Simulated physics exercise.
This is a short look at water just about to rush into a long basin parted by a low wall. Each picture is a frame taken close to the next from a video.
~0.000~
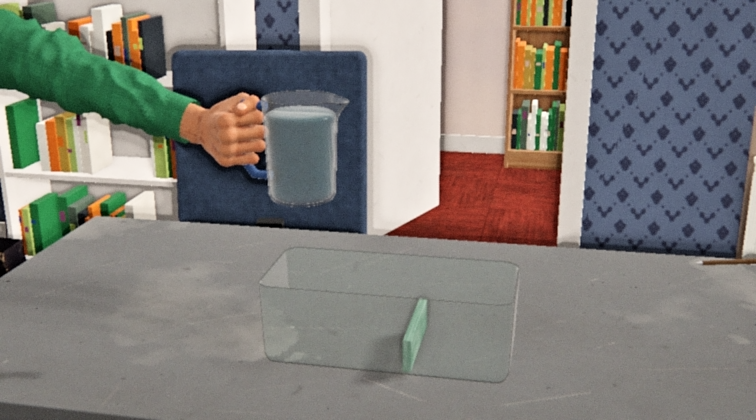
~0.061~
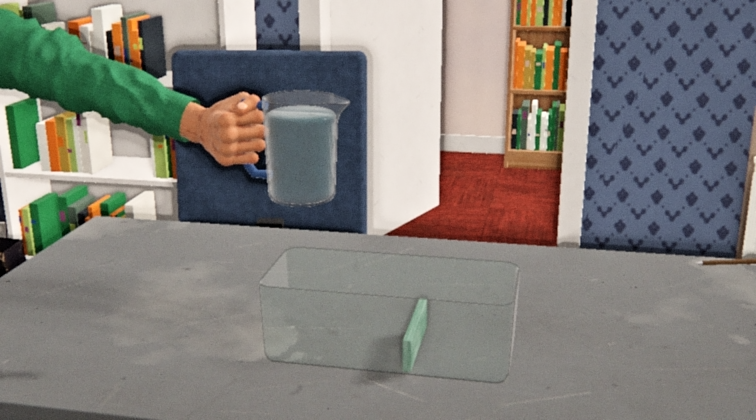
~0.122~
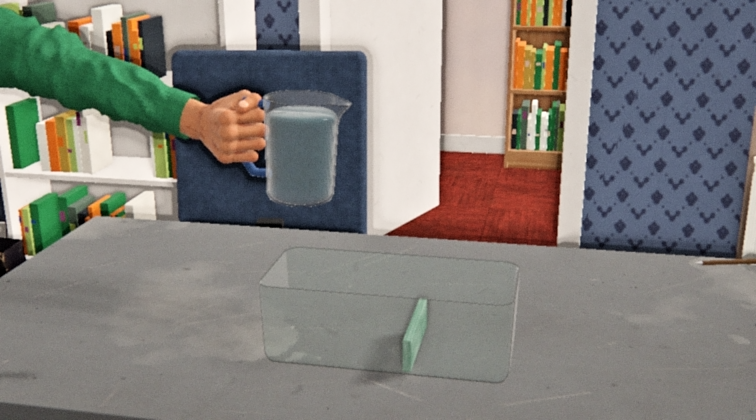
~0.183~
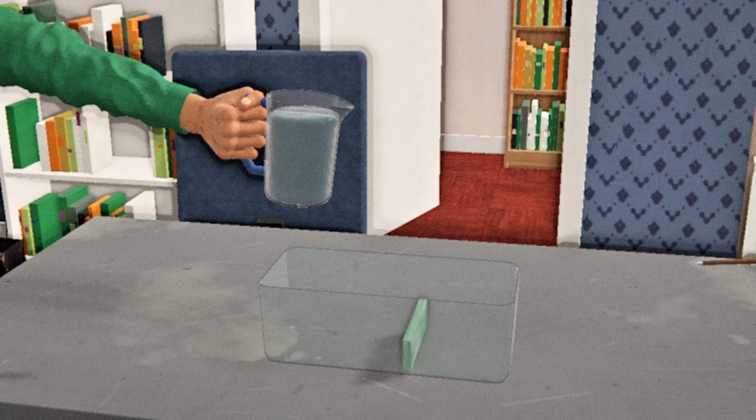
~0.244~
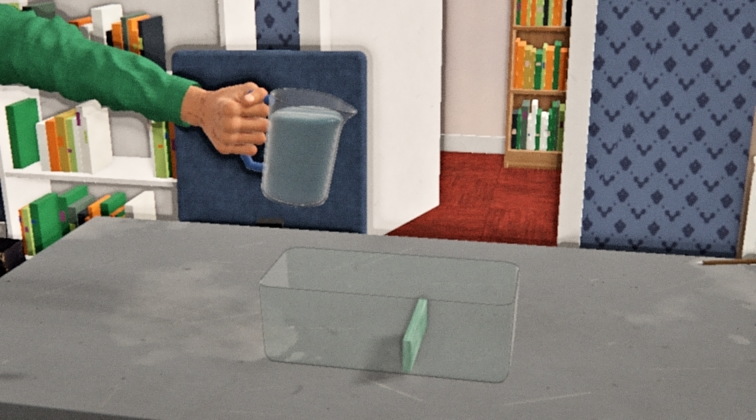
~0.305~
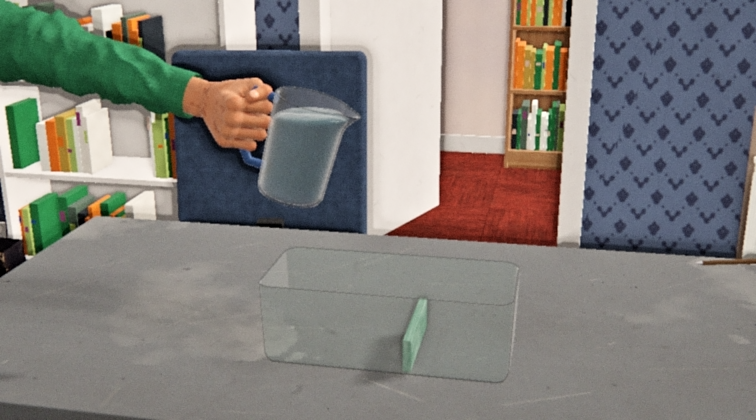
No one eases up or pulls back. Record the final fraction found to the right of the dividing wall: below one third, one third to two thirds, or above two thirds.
Most likely one third to two thirds will rest right of the wall.
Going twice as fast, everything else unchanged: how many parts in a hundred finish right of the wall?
It comes to near 20 per cent.
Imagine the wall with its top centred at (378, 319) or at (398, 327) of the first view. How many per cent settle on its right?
Result: 95 % first, 70 % second.
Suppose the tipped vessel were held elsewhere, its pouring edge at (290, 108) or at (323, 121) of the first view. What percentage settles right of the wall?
It comes to about 5 %, followed by about 5 %.
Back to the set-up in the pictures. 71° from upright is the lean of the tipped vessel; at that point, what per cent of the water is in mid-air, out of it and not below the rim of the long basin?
Near 15 in a hundred.
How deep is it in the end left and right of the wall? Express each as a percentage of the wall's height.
Left 30 %, right 40 %.
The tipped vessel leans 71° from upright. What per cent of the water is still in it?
Roughly 80 %.
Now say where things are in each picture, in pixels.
The first picture shows tilt 0°; pouring edge (349, 101); surface from (268, 111) to (337, 114); the long basin's rim runs from (273, 266) to (517, 285); the wall's top is at (415, 320).
The second picture shows tilt 1°; pouring edge (349, 102); surface from (269, 111) to (337, 114).
The third picture shows tilt 3°; pouring edge (351, 104); surface from (270, 111) to (338, 115).
The fourth picture shows tilt 6°; pouring edge (353, 107); surface from (271, 111) to (340, 116).
The fifth picture shows tilt 10°; pouring edge (357, 111); surface from (273, 112) to (344, 117).
The sixth picture shows tilt 16°; pouring edge (360, 117); surface from (274, 117) to (350, 119).
After 0.74 s the tilt is 71° and 80 per cent is still to pour, 1 is left of the wall and 4 right of it.
After 1.06 s the tilt is 105° and 26 per cent is still to pour, 17 is left of the wall and 34 right of it.
After 1.39 s the tilt is 111° and 1 per cent is still to pour, 52 is left of the wall and 42 right of it.
After 1.75 s the tilt is 111° and 0 per cent is still to pour, 55 is left of the wall and 43 right of it.
In the end 55 per cent lies left of the wall, 43 right of it and 2 outside.
